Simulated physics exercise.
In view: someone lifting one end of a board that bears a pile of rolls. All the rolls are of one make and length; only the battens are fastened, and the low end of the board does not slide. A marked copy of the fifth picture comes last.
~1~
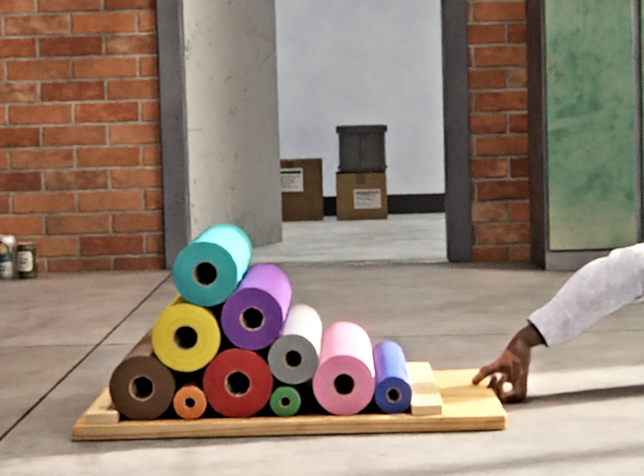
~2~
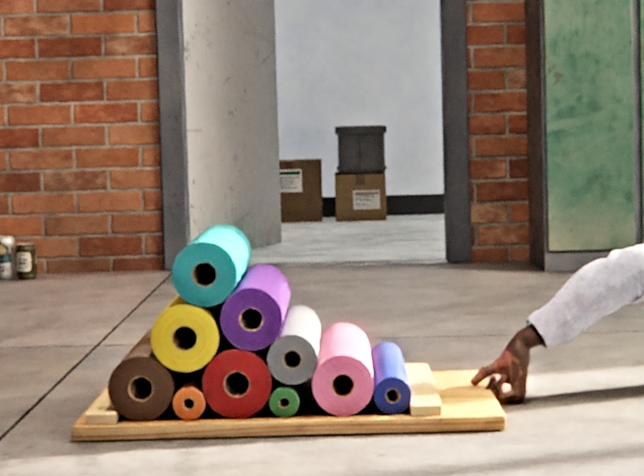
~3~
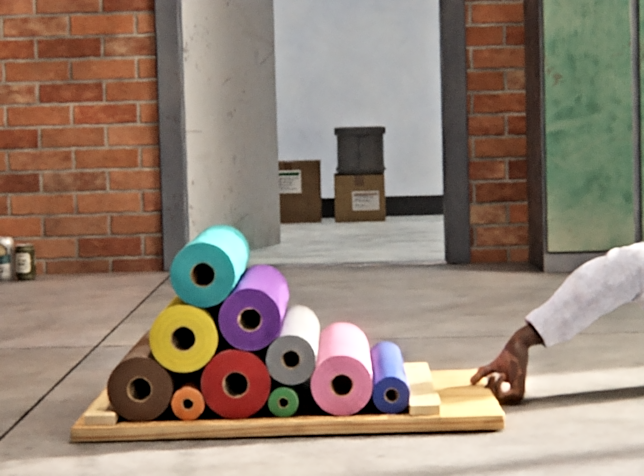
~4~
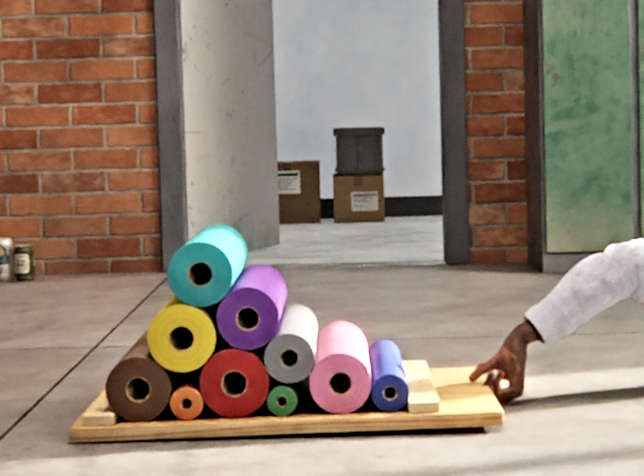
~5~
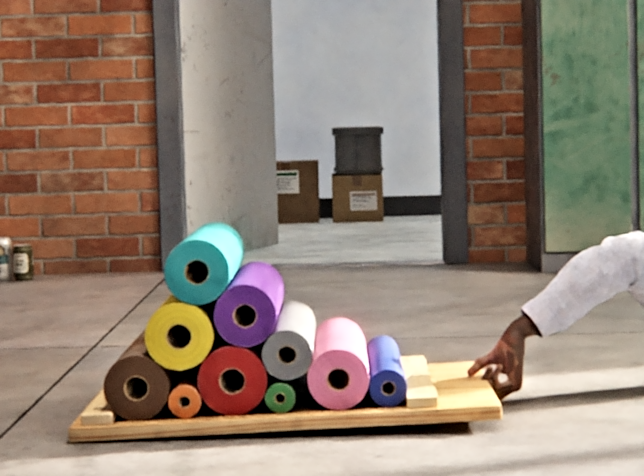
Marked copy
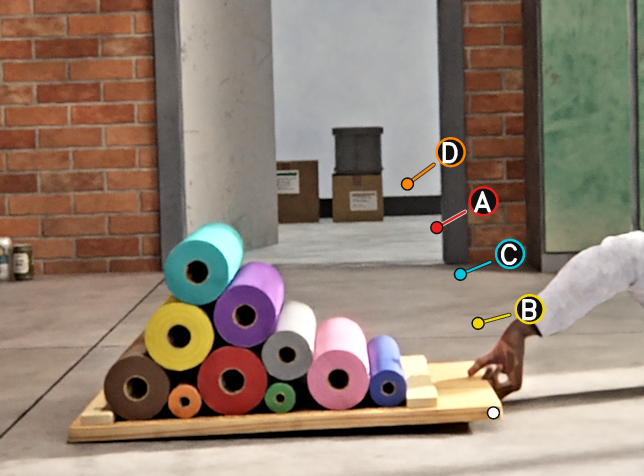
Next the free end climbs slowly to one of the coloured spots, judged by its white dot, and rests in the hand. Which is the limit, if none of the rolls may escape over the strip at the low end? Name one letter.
It can be raised to B.
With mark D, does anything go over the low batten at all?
At D: Yes.
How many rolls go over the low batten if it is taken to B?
It comes to none.
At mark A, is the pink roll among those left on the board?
Yes, with A.
On the copy, A at (437, 228); B at (478, 324); C at (460, 274); D at (407, 184); the white dot at (493, 413).
On B. First, board at 12°.
Then, board at 14°.
Finally, board at 14°, none over the low batten.
By contrast, A one over the low batten (turquoise); C one over the low batten (turquoise); D six over the low batten.
